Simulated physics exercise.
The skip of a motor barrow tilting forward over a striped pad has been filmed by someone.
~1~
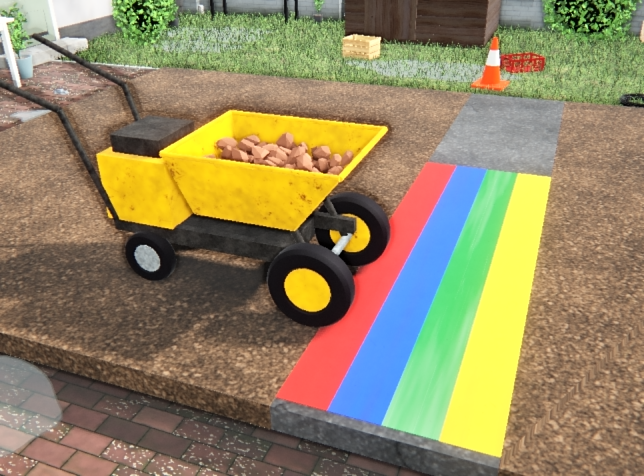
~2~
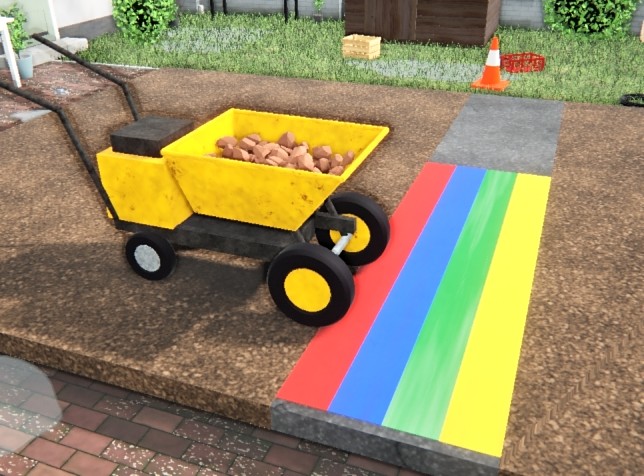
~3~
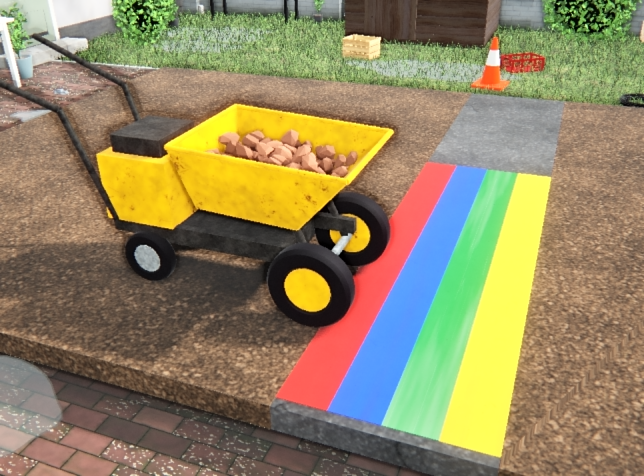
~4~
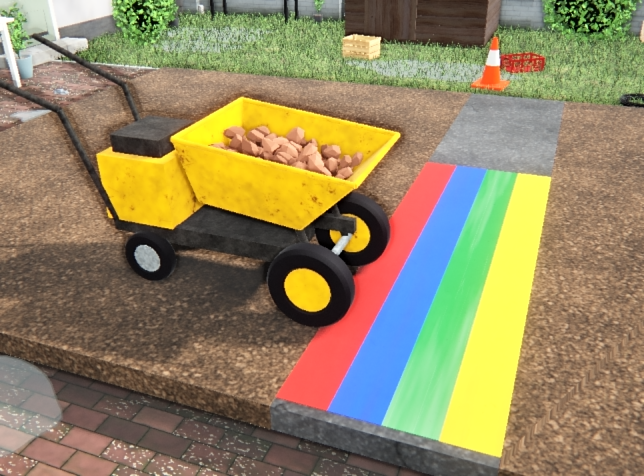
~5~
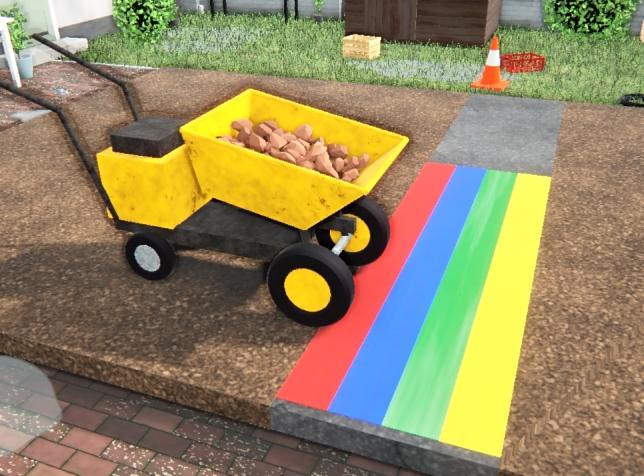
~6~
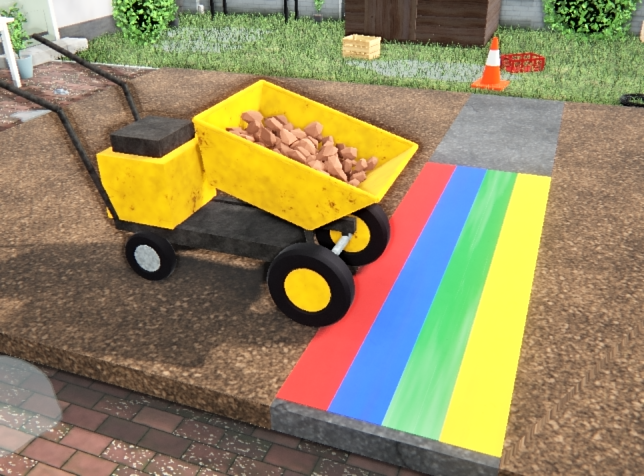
A brown dirt yard edged by reddish paving is seen from a raised, fixed viewpoint, with grass, bushes and an orange cone behind. A yellow motor barrow with black handles carries rubble on the left, facing a pad striped red, blue, green and yellow on the right. The skip stays level at first, then tilts gradually forward to the right, its back rising, while the wheels remain still.
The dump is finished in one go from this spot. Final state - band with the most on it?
Yellow band.
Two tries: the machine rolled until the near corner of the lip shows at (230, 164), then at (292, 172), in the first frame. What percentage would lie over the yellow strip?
You'd get 10 in a hundred the first time and 20 in a hundred the second.
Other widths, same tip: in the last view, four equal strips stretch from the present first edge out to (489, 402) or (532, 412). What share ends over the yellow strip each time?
Shares: About 40 per cent; about 40 per cent.
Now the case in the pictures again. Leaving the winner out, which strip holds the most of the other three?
That would be the strip in green, in second.
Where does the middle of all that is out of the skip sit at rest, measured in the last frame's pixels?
Roughly at (500, 317), give or take.
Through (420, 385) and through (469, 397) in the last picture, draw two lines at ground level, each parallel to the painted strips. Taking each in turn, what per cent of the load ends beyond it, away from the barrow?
Near 90 % and 60 %.
Shortly afterwards, skip tipped steeply; the whole lot in the skip.
Next, skip tipped right over; the bulk in the skip; a little over the green strip; a little over the yellow strip.
Some moments later, skip tipped right over; a little in the skip; near a quarter over the green strip; near half over the yellow strip; near a quarter off the paint.
In the end, skip tipped right over; a little in the skip; none at all over the red strip; none at all over the blue strip; near a quarter over the green strip; near half over the yellow strip; near a quarter off the paint.
